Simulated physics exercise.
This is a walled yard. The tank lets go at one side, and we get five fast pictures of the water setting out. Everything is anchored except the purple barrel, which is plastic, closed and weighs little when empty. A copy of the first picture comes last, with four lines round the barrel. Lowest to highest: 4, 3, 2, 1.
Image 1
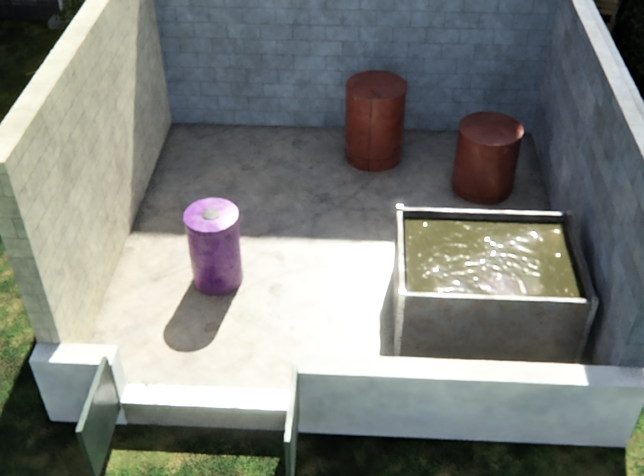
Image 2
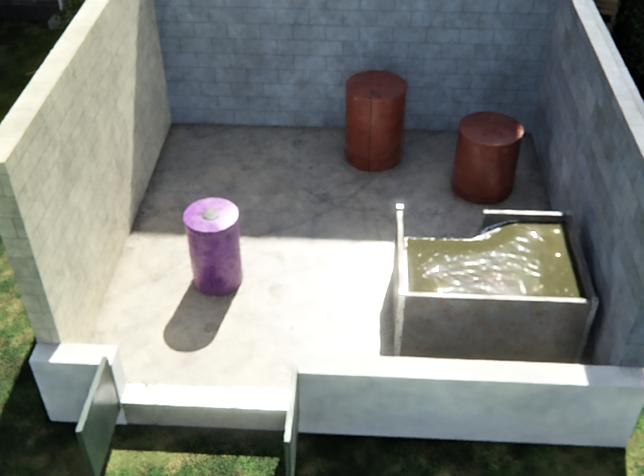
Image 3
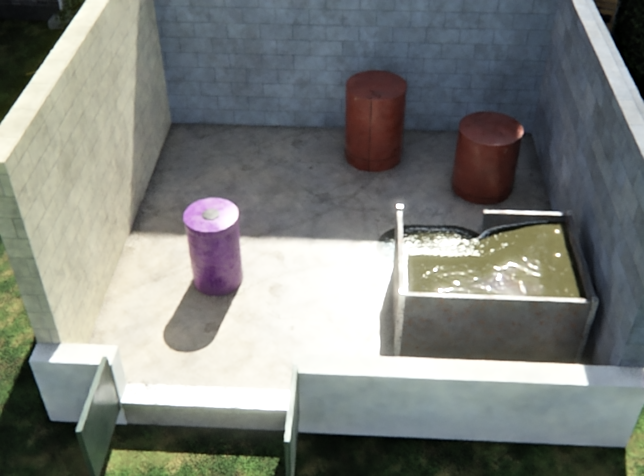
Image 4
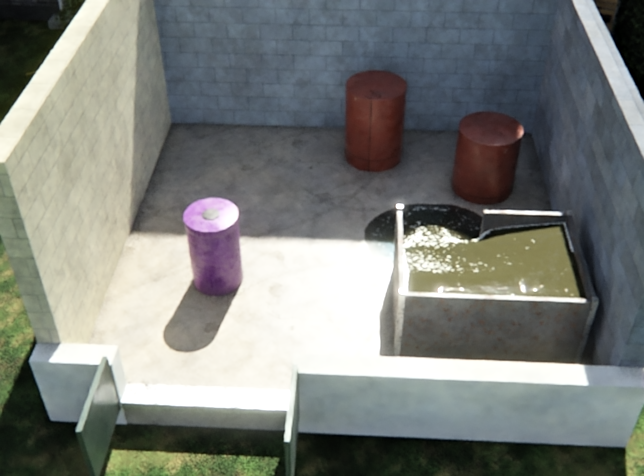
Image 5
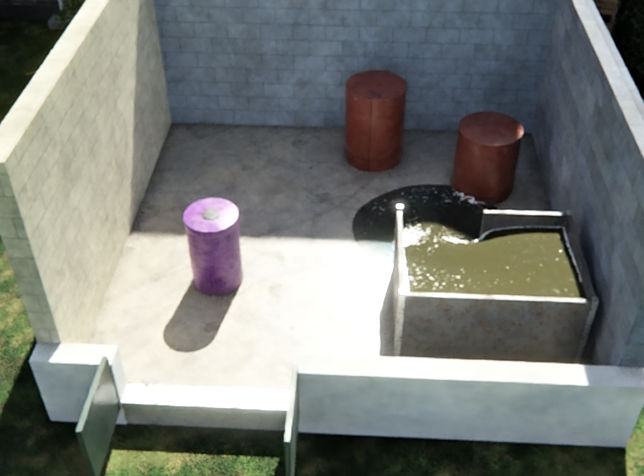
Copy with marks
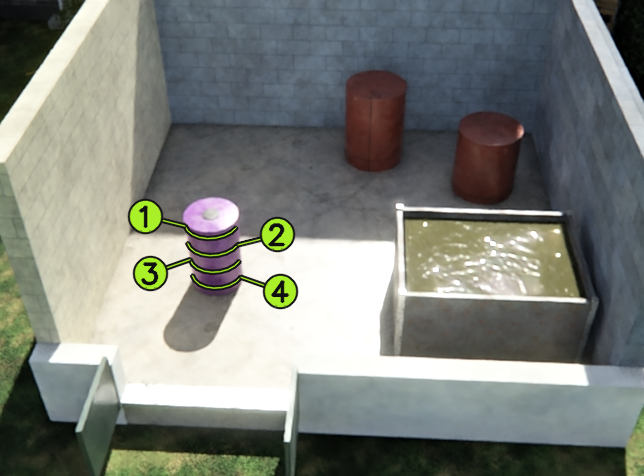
Murky water pours over the back of the tank and spreads across the yard's floor.
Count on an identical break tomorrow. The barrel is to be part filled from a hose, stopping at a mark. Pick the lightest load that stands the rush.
Go for 4.
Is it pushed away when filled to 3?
No, not at all.
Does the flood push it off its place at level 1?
No.
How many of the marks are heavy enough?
All four.
On the marked copy, 1 at (207, 238); 2 at (209, 255); 3 at (211, 272); 4 at (213, 288); from the bottom up 4, 3, 2, 1.
With 1, it does not move.
With 2, it does not move.
With 3, it does not move.
With 4, it does not move.
